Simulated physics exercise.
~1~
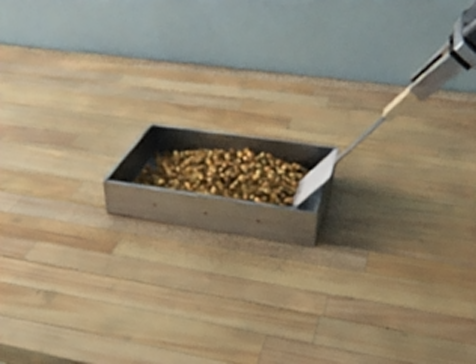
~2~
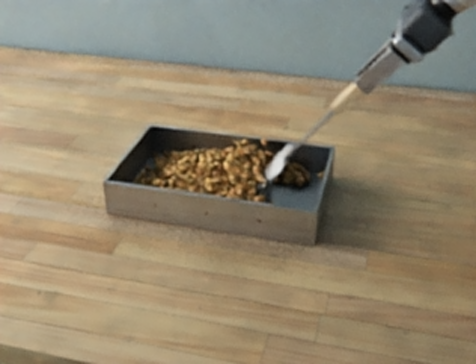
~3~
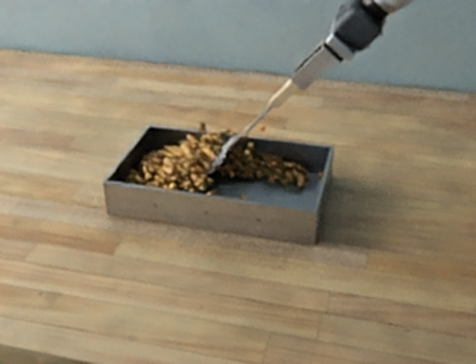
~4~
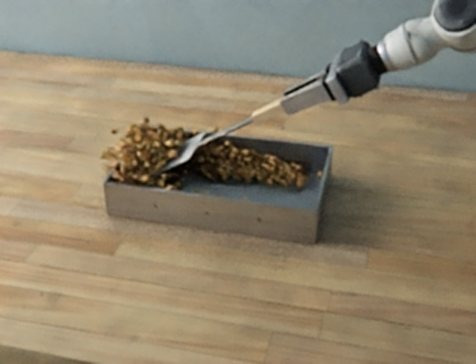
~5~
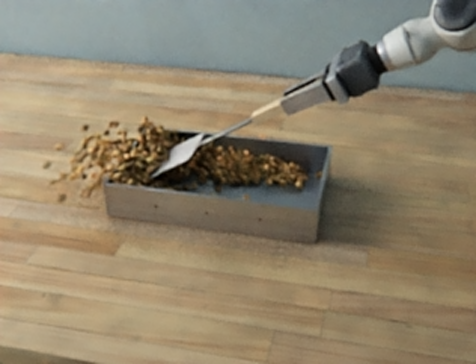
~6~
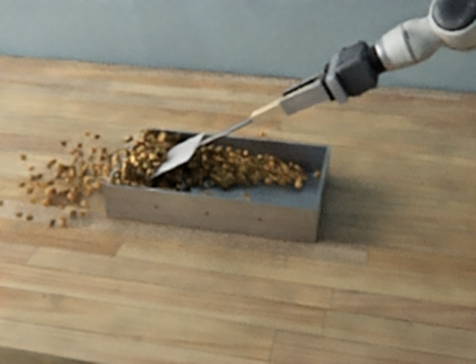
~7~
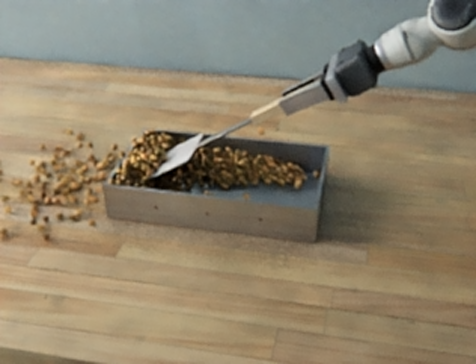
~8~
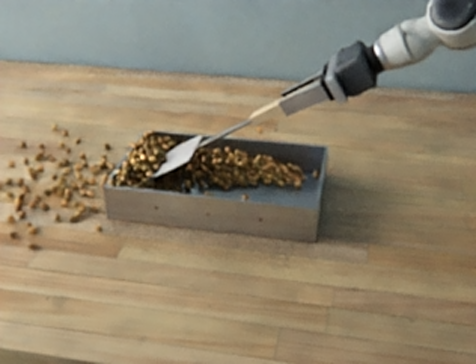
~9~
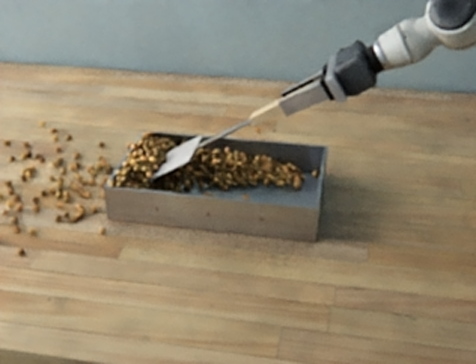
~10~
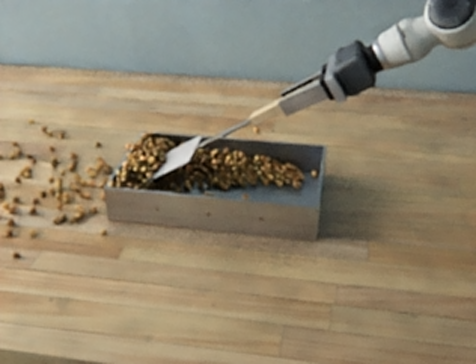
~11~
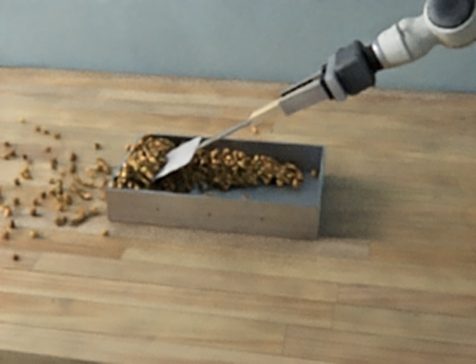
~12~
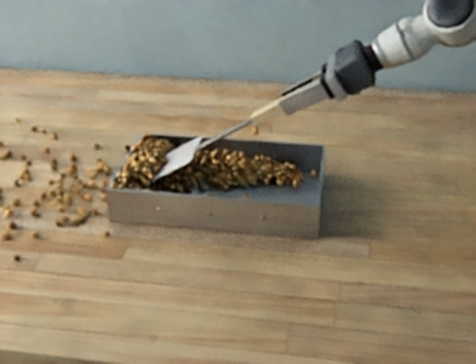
The video shows a robotic arm pushing a turner leftward through dried chickpeas in a metal roasting tin, heaping them at the left end until some spill over onto the wooden table. The turner then stays still, with most chickpeas left in the tin and others scattered beside it.
